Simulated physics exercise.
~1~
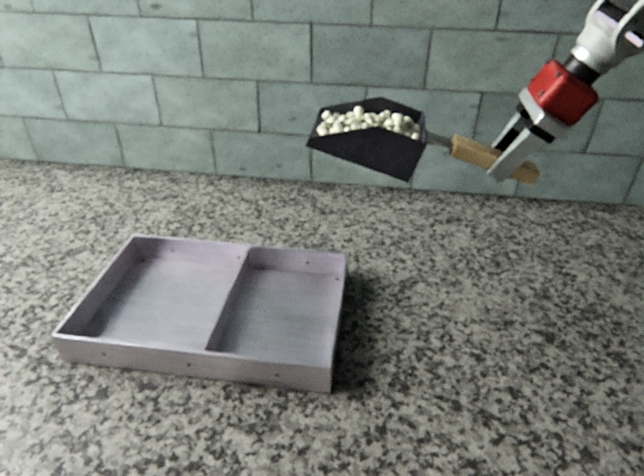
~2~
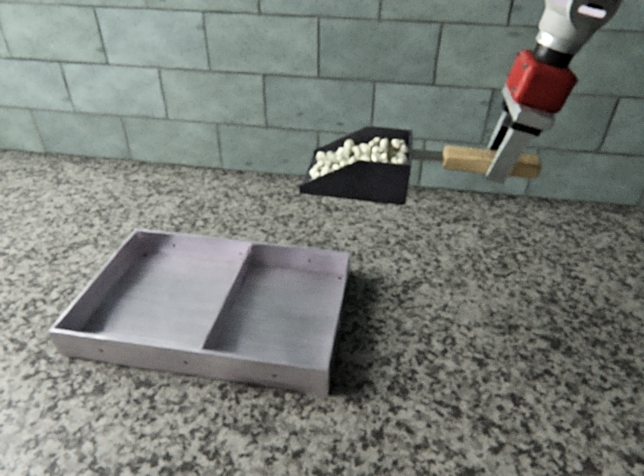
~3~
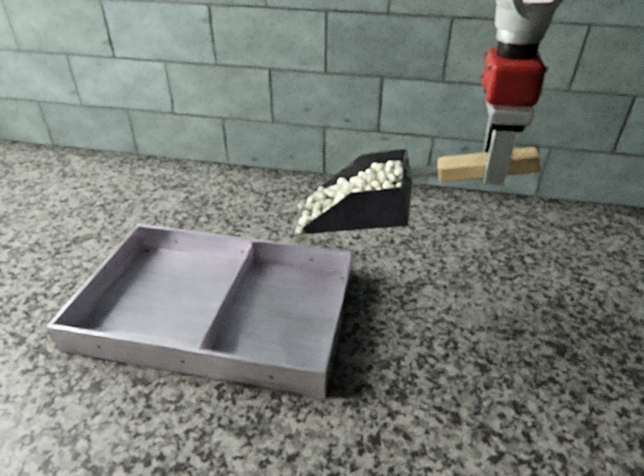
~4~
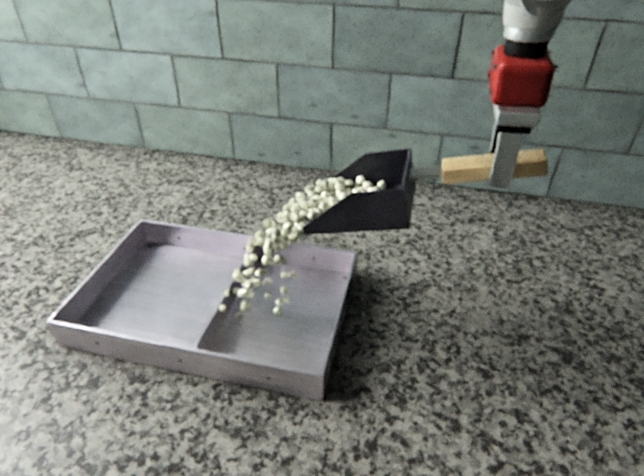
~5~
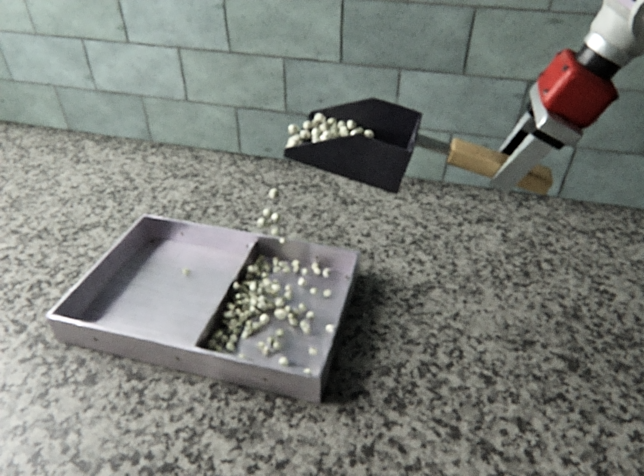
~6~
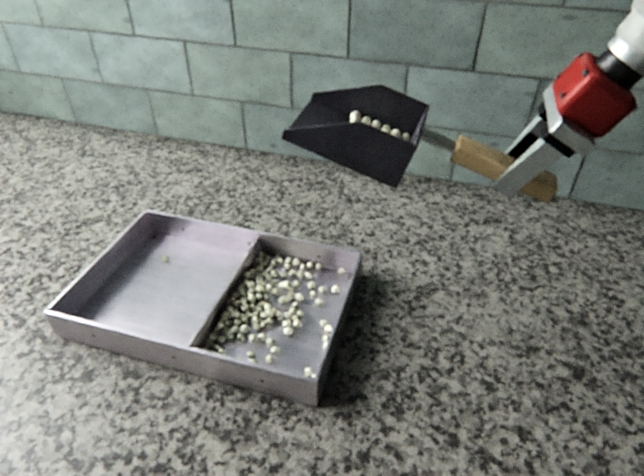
At the start, a robot arm with a red joint holds a black scoop of pale beads by its wooden handle, above and to the right of a shallow, two-part tray on a speckled counter. The arm lowers the scoop and tips its open front down to the left, so the beads slide toward the lip. They pour in a stream into the tray, mostly into the right part. The arm then raises the scoop and tilts it back while a few last beads fall. It ends with beads scattered across the right part and a small row left in the scoop.
